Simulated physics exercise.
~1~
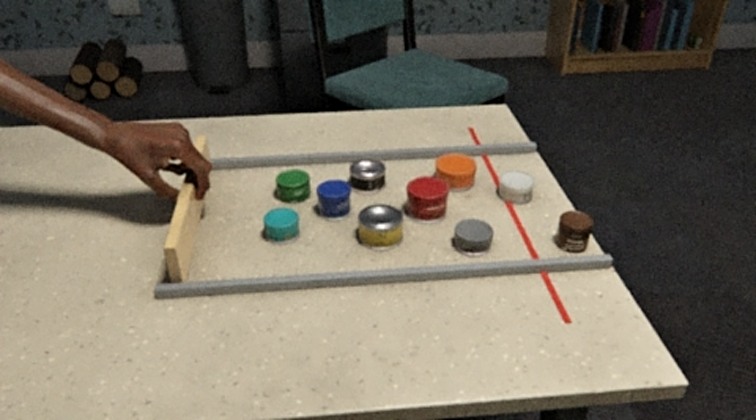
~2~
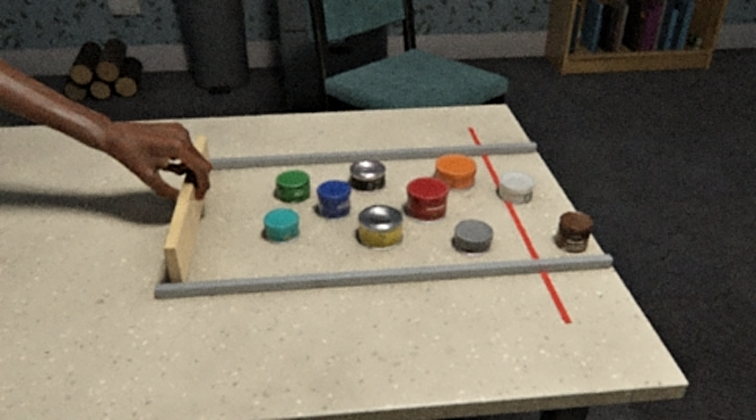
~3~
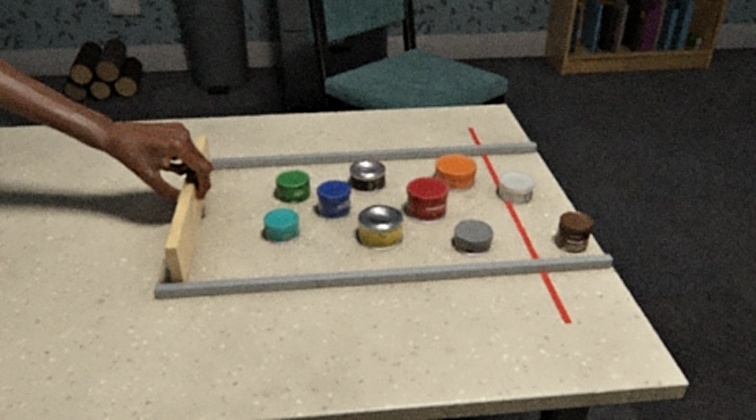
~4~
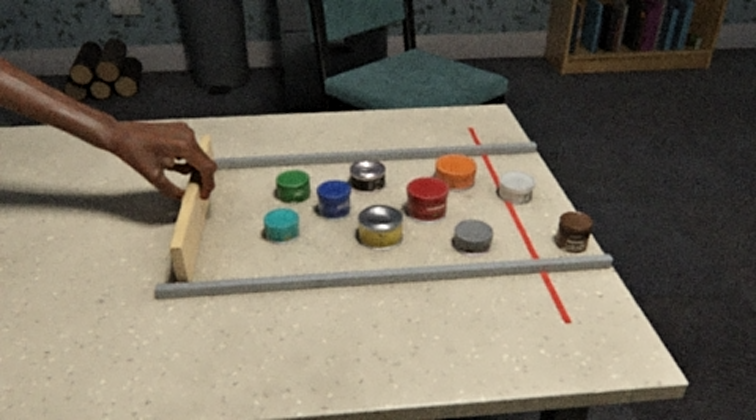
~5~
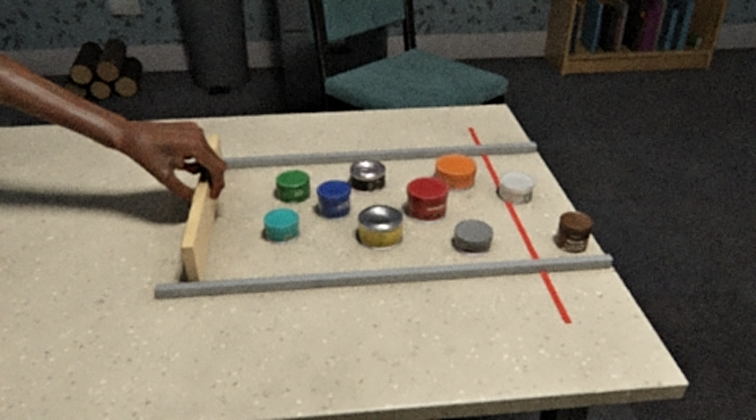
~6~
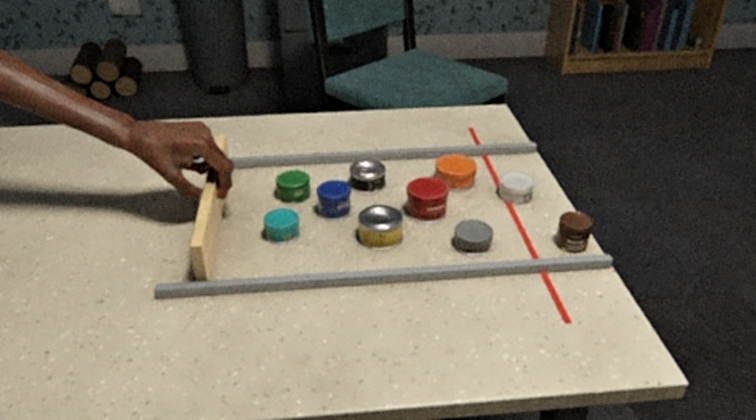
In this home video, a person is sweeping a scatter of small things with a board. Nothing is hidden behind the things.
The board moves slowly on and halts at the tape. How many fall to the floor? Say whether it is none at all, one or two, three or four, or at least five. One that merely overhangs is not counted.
Looks like the tally of pieces that topple off is one or two there.
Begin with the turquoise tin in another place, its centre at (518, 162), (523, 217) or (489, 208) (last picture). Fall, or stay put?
In order, the turquoise tin leaves the top; sits tight; sits tight.
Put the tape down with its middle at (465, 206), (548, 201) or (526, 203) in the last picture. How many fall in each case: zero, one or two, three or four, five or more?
So, going place by place, I'd say none at all; 5 or more; five or over.
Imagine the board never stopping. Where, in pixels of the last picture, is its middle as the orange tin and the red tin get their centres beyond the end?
The middle is at (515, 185) when it's the orange tin, and at (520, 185) when it's the red tin.
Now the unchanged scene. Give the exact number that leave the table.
2.
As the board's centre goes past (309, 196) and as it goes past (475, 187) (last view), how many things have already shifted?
Counts: 2, 10.
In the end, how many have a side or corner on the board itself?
That number would be 5.
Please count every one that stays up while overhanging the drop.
Counting them gives 3.
Early on, none off yet; brown tub at rest near (574, 232); white tin at rest near (516, 188); orange tin at rest near (455, 173).
Finally, the number that fall off is one or two; lost, white tin and brown tub.
